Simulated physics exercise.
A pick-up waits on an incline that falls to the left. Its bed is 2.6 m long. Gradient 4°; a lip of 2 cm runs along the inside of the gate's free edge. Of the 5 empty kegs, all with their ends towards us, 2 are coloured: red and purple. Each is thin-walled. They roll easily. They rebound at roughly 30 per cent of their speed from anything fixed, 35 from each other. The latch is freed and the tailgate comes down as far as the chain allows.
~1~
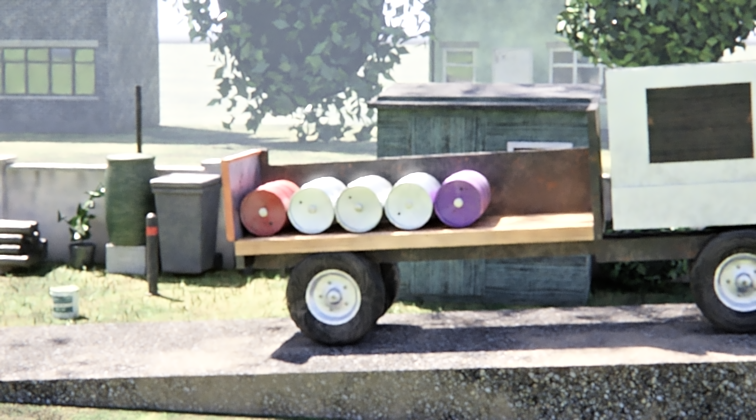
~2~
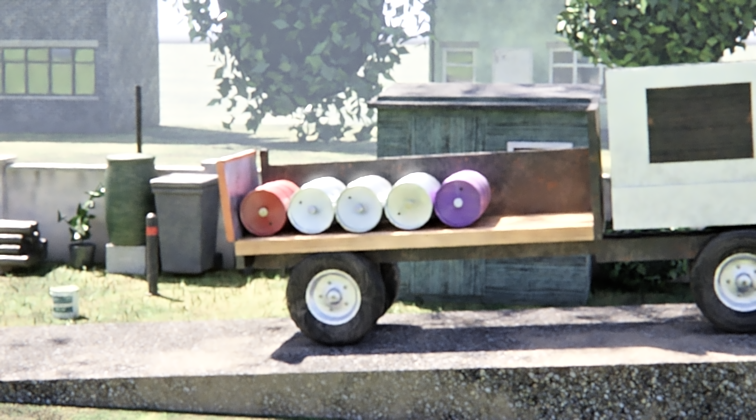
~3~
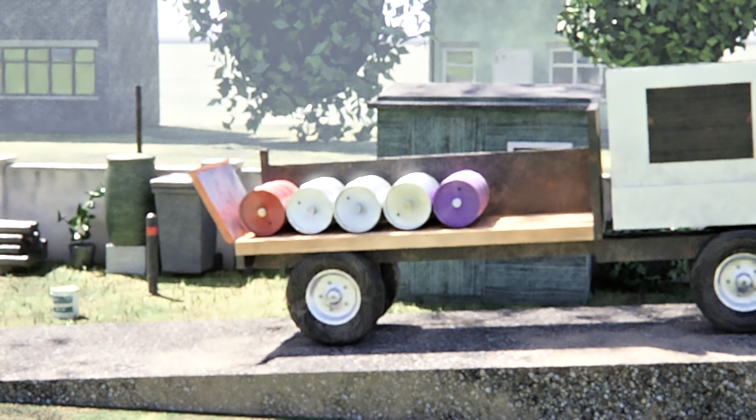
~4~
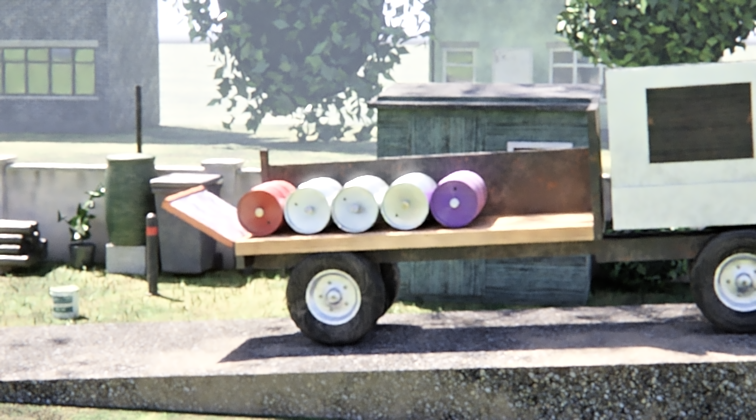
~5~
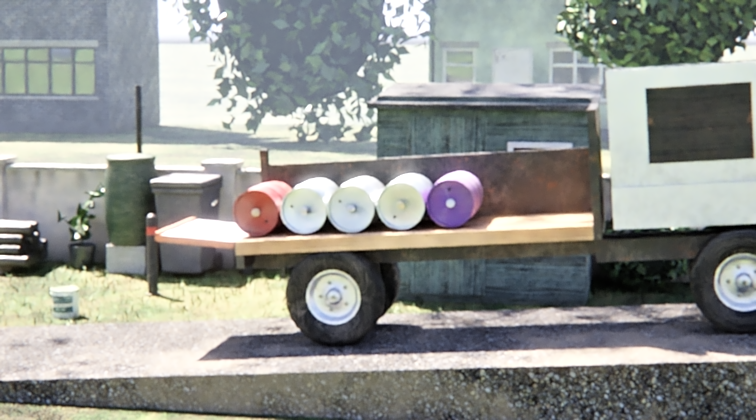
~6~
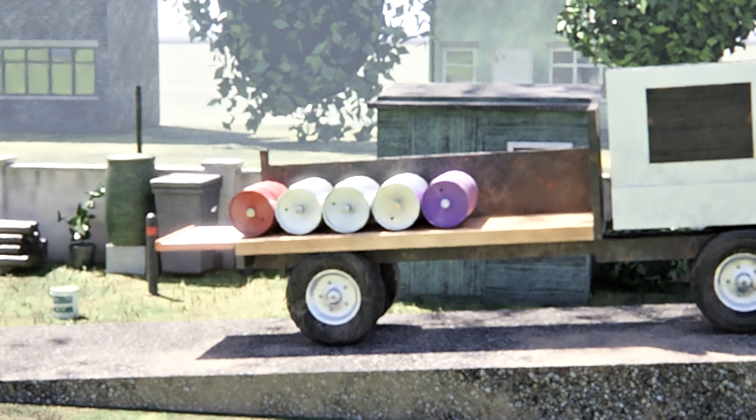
A truck's tailgate swings down to the left, and five barrels roll slightly left.
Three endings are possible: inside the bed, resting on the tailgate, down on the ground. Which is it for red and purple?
The red keg is left down on the ground, the purple is left down on the ground.
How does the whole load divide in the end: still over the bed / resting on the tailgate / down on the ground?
0, 0 and 5.
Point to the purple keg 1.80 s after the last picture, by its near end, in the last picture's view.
Near (336, 209).
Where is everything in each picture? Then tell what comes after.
The first frame shows red at (262, 213), purple at (458, 203); gate 86° above level, tip at (225, 162); 5 of the 5 make up the bottom layer on the bed.
The second frame shows red at (262, 213), purple at (458, 203); gate 82° above level, tip at (220, 163).
The third frame shows red at (261, 213), purple at (456, 203); gate 60° above level, tip at (192, 173).
The fourth frame shows red at (258, 213), purple at (454, 204); gate 29° above level, tip at (165, 204).
The fifth frame shows red at (255, 213), purple at (450, 204); gate 4° above level, tip at (158, 238).
The sixth frame shows red at (250, 213), purple at (445, 204); gate 3° below level, tip at (159, 247).
Then, 0.8 s after the last picture, red is on the gate, 20 cm past the hinge, rolling left; purple is on the bed, 125 cm short of the hinge, rolling left; 0 out so far.
Then, 1.8 s after the last picture, red is dropping off the gate; purple is on the bed, 75 cm short of the hinge, rolling left; 1 out so far.
Then, 2.9 s after the last picture, red is out on the ground; purple is on the bed, 10 cm short of the hinge, rolling left; 3 out so far.
Then, 4.2 s after the last picture, red is out on the ground; purple is dropping off the gate; 5 out so far.
At rest (7.3 s after the last picture), red is off the vehicle; purple is out on the ground; 5 out so far.
